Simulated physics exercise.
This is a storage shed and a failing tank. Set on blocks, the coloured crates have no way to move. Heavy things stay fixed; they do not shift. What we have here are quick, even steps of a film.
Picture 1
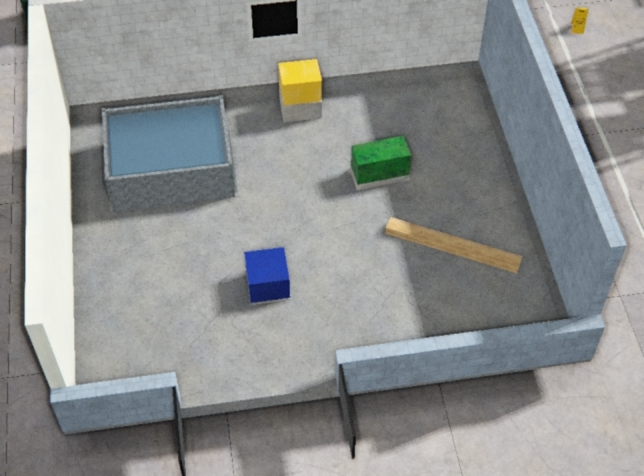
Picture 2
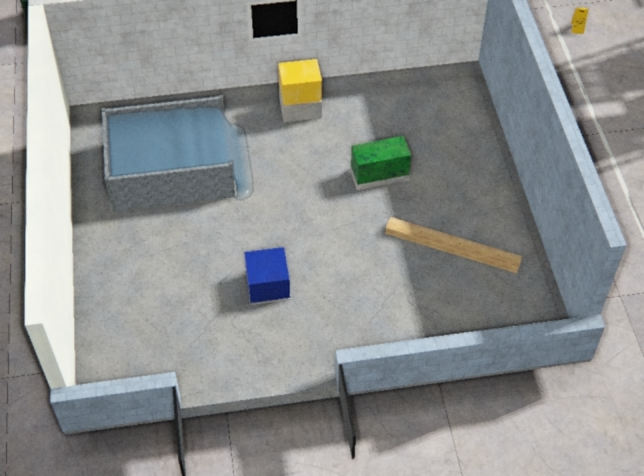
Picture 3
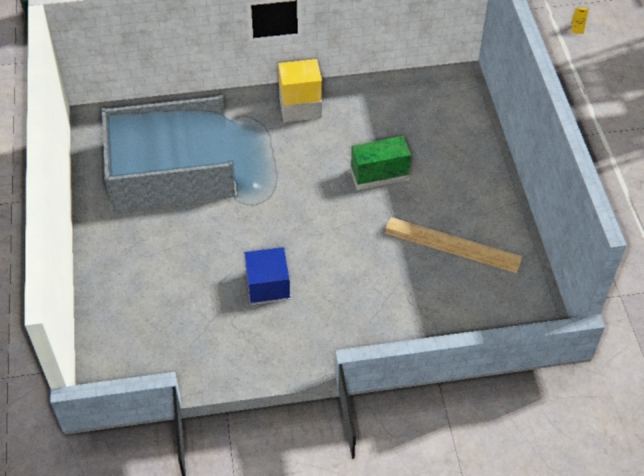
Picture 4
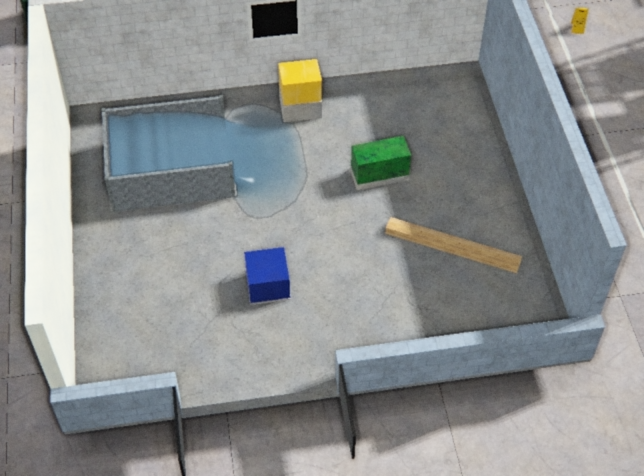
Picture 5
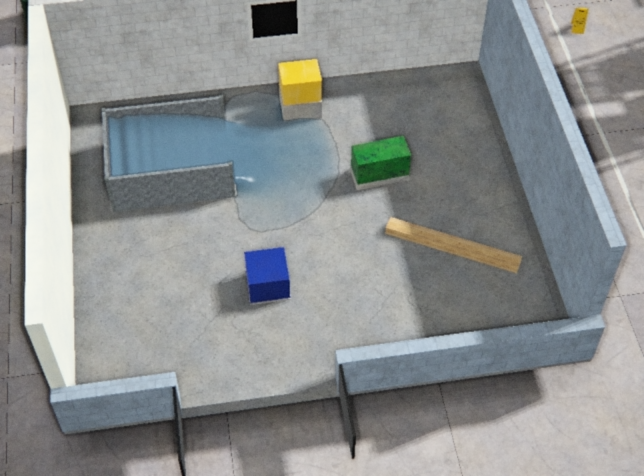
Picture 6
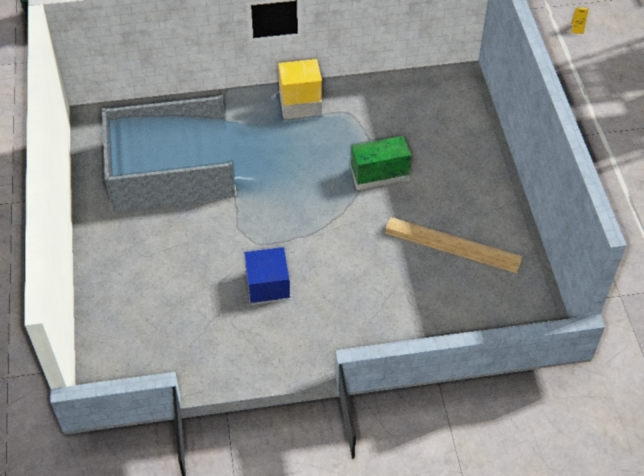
A walled storage shed with a grey concrete floor and no roof is seen from high above, the view staying still. A stone-sided water tank stands at the upper left, with a yellow crate and a green crate to its right, a blue crate nearer the front and a wooden plank at the right. The tank's right side opens, and water pours out, spreading rightward and forward in a widening sheet to the unmoving green crate.
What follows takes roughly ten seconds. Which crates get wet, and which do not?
One by one: Yellow crate: High enough; blue crate: Too low; green crate: Too low.
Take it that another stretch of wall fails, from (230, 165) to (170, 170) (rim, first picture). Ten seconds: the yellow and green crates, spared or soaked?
As I see it, the yellow one is not reached, and the green one is not reached.
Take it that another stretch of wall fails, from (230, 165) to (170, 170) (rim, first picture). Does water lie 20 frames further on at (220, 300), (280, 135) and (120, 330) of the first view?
So it's liquid at the first, nothing at the second and liquid at the third.
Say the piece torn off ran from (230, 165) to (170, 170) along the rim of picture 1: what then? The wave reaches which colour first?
The blue crate, by my reading.
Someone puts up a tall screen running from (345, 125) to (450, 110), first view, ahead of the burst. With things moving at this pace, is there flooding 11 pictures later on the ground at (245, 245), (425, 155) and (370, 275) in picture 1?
First unwetted, then inundated, then inundated.
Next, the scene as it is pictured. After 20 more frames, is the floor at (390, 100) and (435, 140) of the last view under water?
The first place is inundated and the second is inundated.
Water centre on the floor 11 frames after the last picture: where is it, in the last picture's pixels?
The spot I would choose is (305, 156).
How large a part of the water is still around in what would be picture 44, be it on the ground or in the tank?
My estimate is some 100 percent.
A moment on, water covers 30 % of the floor; the yellow crate water round its plinth, the blue crate water round its plinth, the green crate water round its plinth.
Next, water covers 45 % of the floor; the yellow crate water round its plinth, the blue crate water round its plinth, the green crate water round its plinth.
Then, water covers 60 % of the floor; the yellow crate water round its plinth, the blue crate water round its plinth, the green crate water round its plinth.
Later, water covers 70 % of the floor; the yellow crate water round its plinth, the blue crate water round its plinth, the green crate water round its plinth.
In the end, water covers 95 % of the floor; the yellow crate stayed above the water, the blue crate was topped, the green crate was topped.
